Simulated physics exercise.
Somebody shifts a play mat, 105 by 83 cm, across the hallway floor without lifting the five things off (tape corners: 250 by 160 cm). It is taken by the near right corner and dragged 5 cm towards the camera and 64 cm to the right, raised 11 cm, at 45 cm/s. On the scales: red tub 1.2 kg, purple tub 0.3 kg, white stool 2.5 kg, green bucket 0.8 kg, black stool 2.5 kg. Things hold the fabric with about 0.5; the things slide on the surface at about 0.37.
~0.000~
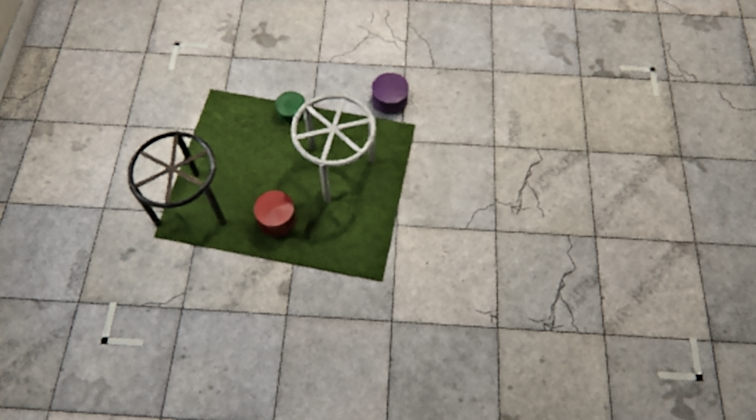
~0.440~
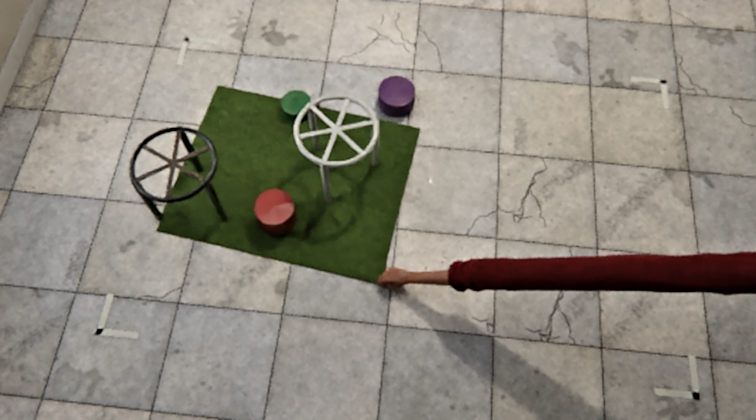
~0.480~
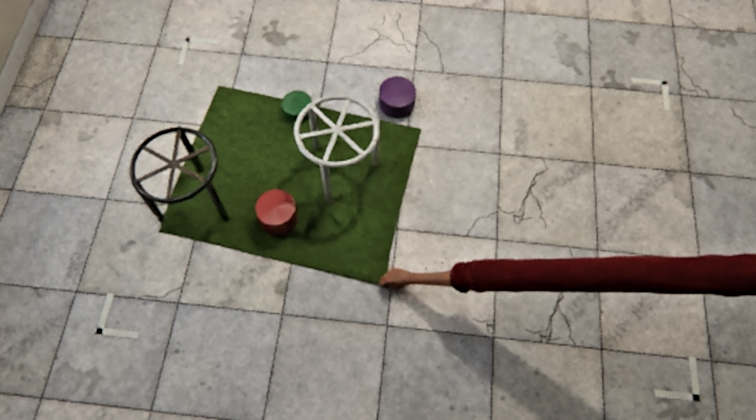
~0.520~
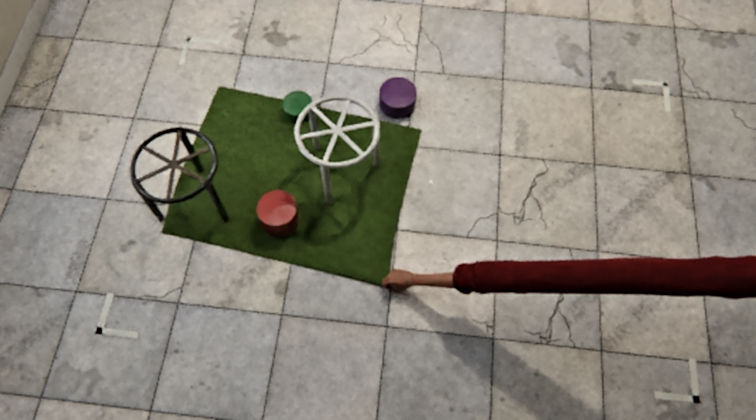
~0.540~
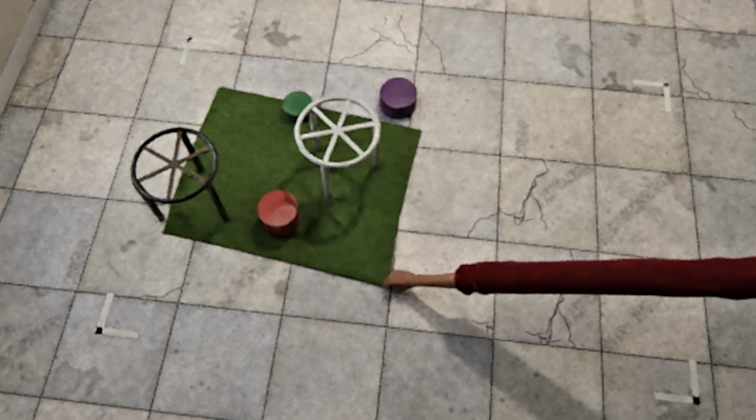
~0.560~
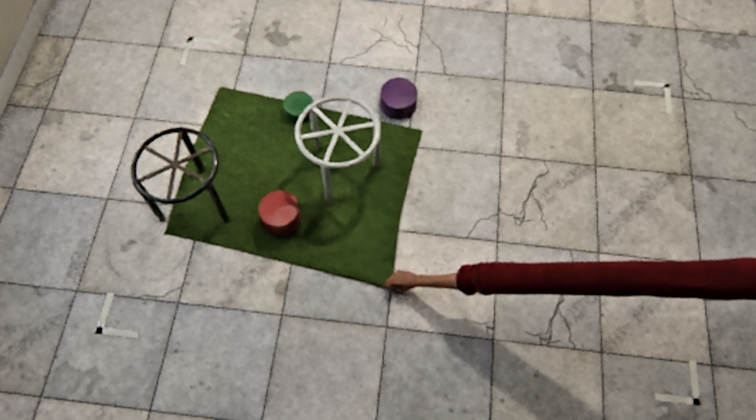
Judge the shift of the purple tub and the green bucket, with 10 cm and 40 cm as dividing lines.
The purple tub stays in the low band, the green bucket reaches the top band.
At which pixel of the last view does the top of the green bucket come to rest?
Near (361, 170).
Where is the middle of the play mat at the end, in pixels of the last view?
Near (394, 242).
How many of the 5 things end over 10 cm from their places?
4 of them.
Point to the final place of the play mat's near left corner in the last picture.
At about (294, 357).
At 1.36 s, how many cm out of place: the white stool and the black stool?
White stool 25 cm, black stool 15 cm.
By 1.0 s, middle of the play mat at (318, 188); green bucket 10 cm off its start, red tub 19 cm off its start, white stool 11 cm off its start.
By 1.4 s, middle of the play mat at (344, 208); green bucket 23 cm off its start, red tub 38 cm off its start, white stool 24 cm off its start.
By 1.7 s, middle of the play mat at (374, 226); green bucket 38 cm off its start at (343, 157), red tub 56 cm off its start at (386, 267), white stool 39 cm off its start at (416, 175).
By 2.1 s, middle of the play mat at (394, 242); green bucket 48 cm off its start, red tub 68 cm off its start, white stool 50 cm off its start.
By 2.7 s, middle of the play mat at (394, 242); green bucket 48 cm off its start at (361, 170), purple tub 0 cm off its start at (399, 92), red tub 68 cm off its start at (408, 283), white stool 50 cm off its start at (442, 184).
